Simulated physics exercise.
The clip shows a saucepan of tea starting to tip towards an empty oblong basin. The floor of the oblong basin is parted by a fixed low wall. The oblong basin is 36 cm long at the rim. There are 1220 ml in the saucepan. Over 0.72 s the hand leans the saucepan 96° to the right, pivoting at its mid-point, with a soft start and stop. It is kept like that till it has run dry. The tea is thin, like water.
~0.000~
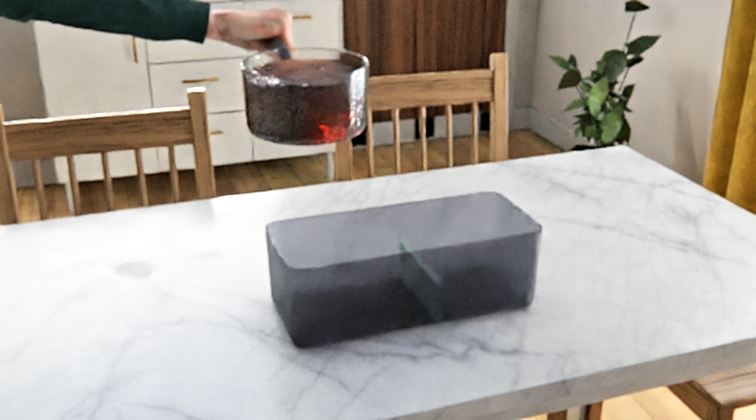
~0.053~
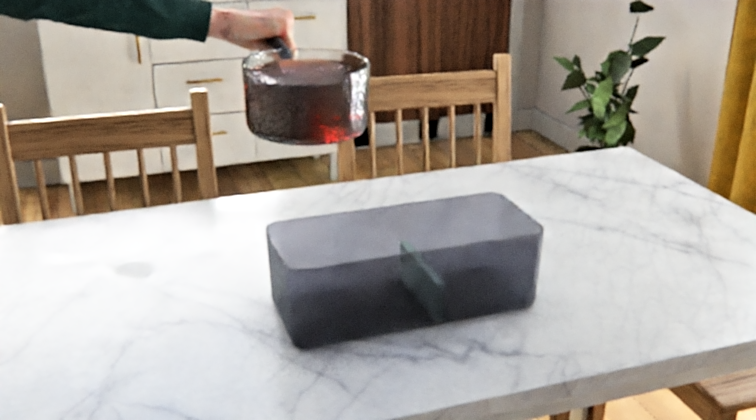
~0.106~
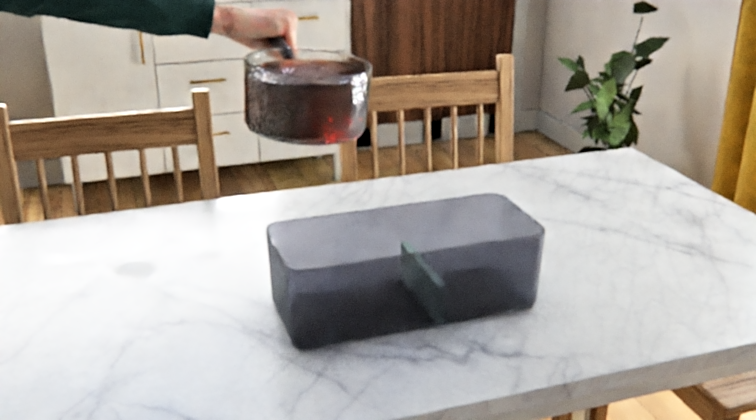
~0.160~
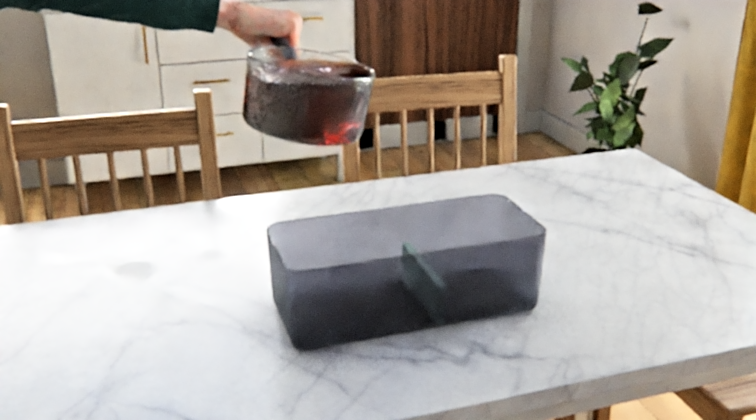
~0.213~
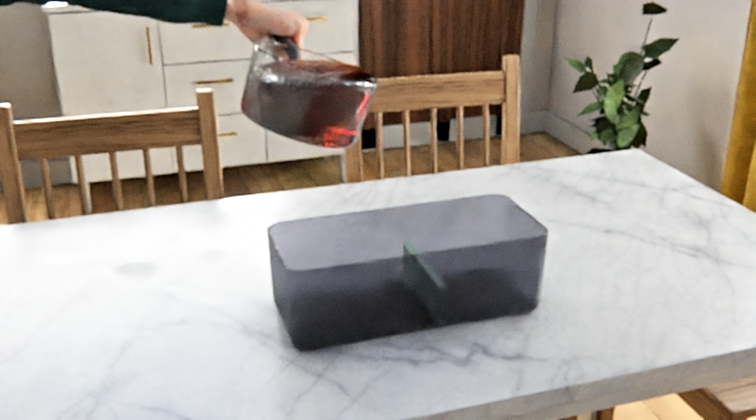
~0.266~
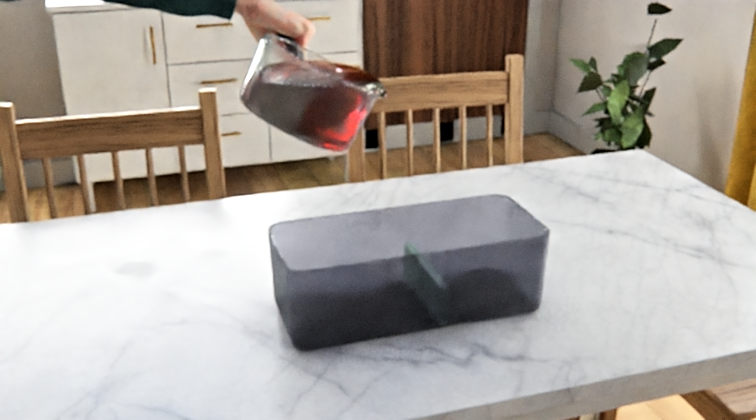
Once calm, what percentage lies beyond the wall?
Roughly 50 per cent is past the wall.
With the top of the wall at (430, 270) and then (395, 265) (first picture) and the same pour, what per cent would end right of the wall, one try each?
In turn about 35 and 85 per cent.
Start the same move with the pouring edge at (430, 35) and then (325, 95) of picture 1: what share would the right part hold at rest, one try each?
First 85, then 5 per cent.
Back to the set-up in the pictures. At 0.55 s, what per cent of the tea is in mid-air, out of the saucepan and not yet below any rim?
Some 46 per cent.
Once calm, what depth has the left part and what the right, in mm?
Some 20 mm on the left and 28 mm on the right.
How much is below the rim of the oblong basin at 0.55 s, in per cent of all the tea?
About 14 per cent.
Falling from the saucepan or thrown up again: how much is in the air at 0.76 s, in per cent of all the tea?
Near 14 in a hundred.
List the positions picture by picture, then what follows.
The first picture shows tilt 0°; pouring edge (364, 59); surface from (245, 77) to (361, 67); the oblong basin's rim runs from (276, 247) to (521, 210); the wall's top is at (420, 261).
The second picture shows tilt 1°; pouring edge (366, 61); surface from (245, 76) to (362, 68).
The third picture shows tilt 5°; pouring edge (368, 64); surface from (247, 75) to (364, 69).
The fourth picture shows tilt 11°; pouring edge (371, 71); surface from (249, 75) to (367, 70).
The fifth picture shows tilt 19°; pouring edge (373, 80); surface from (249, 76) to (372, 74); 1 per cent is over the edge.
The sixth picture shows tilt 29°; pouring edge (375, 90); surface from (248, 77) to (373, 84); 4 per cent is over the edge.
By 0.55 s the tilt is 84° and 40 per cent is still to pour, 4 is left of the wall and 11 right of it.
By 0.76 s the tilt is 96° and 11 per cent is still to pour, 26 is left of the wall and 50 right of it.
By 0.98 s the tilt is 96° and 3 per cent is still to pour, 41 is left of the wall and 50 right of it.
By 1.22 s the tilt is 96° and 1 per cent is still to pour, 47 is left of the wall and 50 right of it.
At rest 48 per cent lies left of the wall, 50 right of it and 2 outside.
